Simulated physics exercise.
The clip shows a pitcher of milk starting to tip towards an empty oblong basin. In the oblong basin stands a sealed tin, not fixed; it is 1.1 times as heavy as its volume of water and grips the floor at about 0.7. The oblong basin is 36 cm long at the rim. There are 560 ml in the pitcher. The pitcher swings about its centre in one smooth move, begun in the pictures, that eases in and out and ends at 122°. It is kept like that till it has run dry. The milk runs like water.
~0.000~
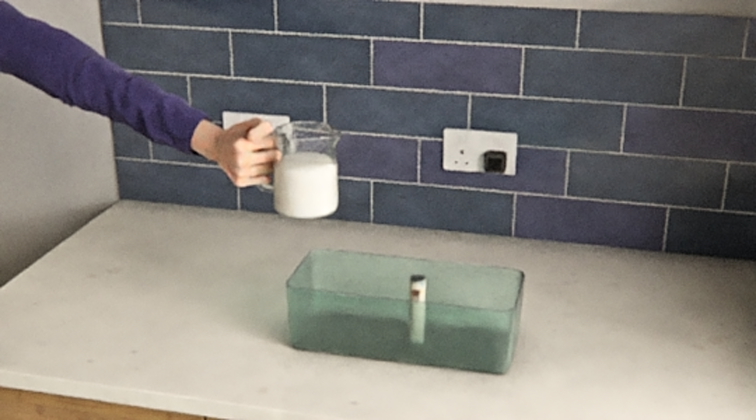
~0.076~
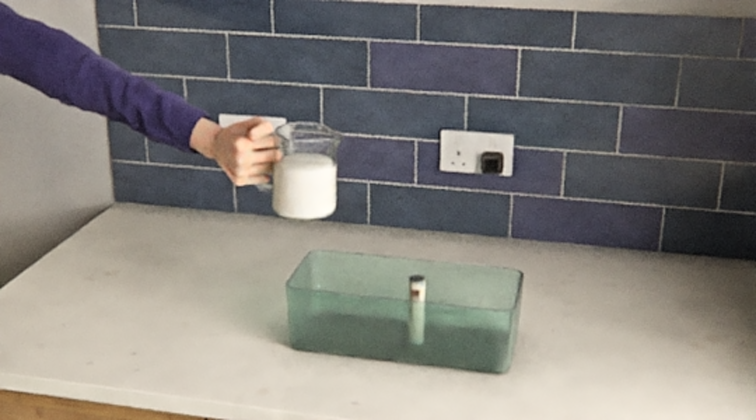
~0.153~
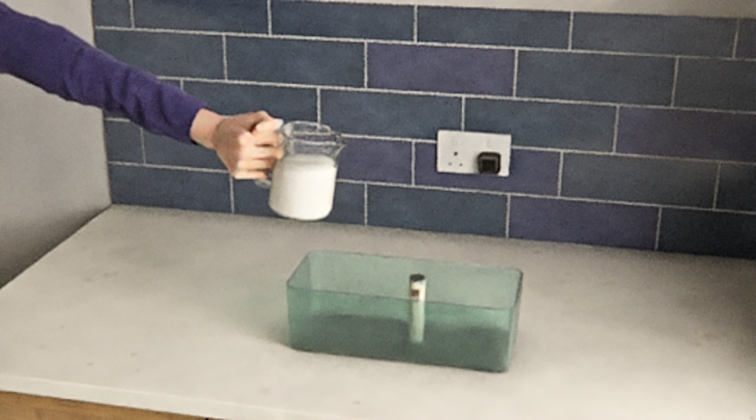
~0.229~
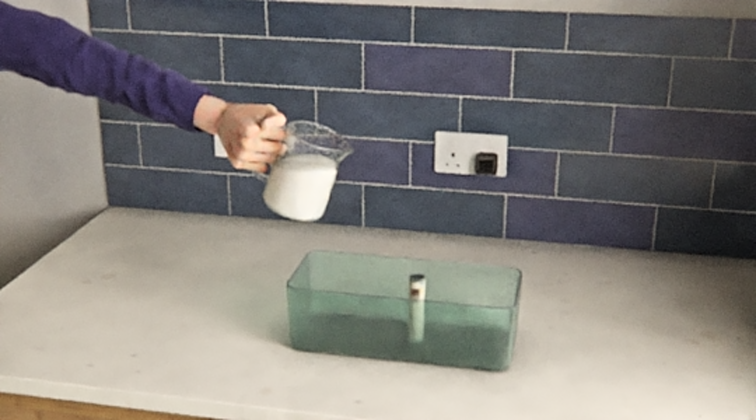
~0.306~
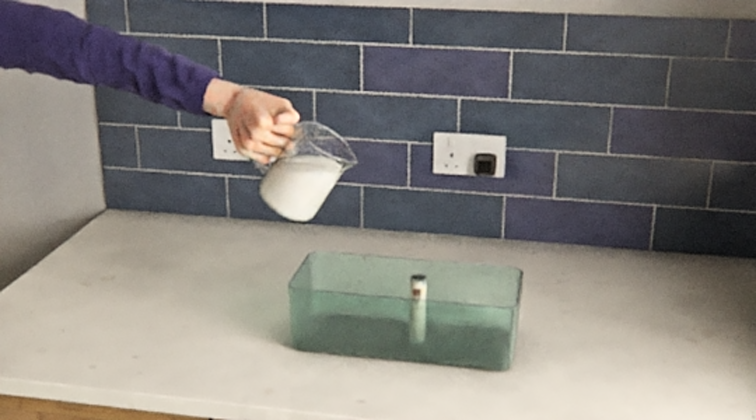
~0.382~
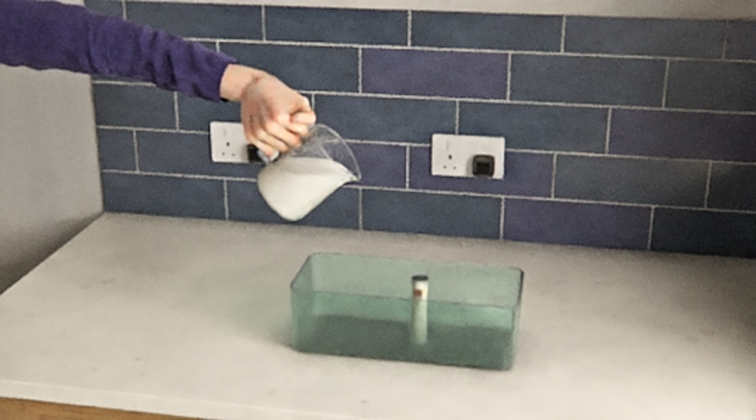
A hand in a purple sleeve held a glass pitcher of milk above a green oblong basin with a small tin in it, then steadily tilted the pitcher to the right.
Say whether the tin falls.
The tin stays up.
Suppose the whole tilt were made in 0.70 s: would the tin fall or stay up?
Then it remains upright.
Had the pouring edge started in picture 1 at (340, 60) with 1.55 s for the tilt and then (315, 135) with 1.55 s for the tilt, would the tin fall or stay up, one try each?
First it falls; then it keeps standing.
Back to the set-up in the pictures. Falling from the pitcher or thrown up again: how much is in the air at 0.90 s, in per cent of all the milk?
About 14 per cent.
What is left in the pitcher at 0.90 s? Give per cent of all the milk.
Some 7 per cent.
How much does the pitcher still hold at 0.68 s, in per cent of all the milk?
Near 56 in a hundred.
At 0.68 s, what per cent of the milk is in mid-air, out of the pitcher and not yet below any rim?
About 32 per cent.
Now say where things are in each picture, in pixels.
In the first frame, tilt 0°; pouring edge (342, 135); surface from (278, 158) to (334, 162); the oblong basin's rim runs from (299, 268) to (520, 292); the tin's top is at (417, 280).
In the second frame, tilt 2°; pouring edge (343, 137); surface from (278, 159) to (334, 163).
In the third frame, tilt 9°; pouring edge (347, 142); surface from (278, 159) to (335, 163).
In the fourth frame, tilt 19°; pouring edge (352, 151); surface from (276, 161) to (337, 164).
In the fifth frame, tilt 33°; pouring edge (358, 164); surface from (271, 169) to (342, 167).
In the sixth frame, tilt 48°; pouring edge (361, 179); surface from (265, 166) to (352, 173).
By 0.68 s the tilt is 107° and 56 per cent is still to pour; the tin stands where it began.
By 0.90 s the tilt is 122° and 7 per cent is still to pour; the tin stands where it began.
By 1.13 s the tilt is 122° and 0 per cent is still to pour; the tin stands where it began.
By 1.38 s the tilt is 122° and 0 per cent is still to pour; the tin stands where it began.
At rest the tin stands where it began.
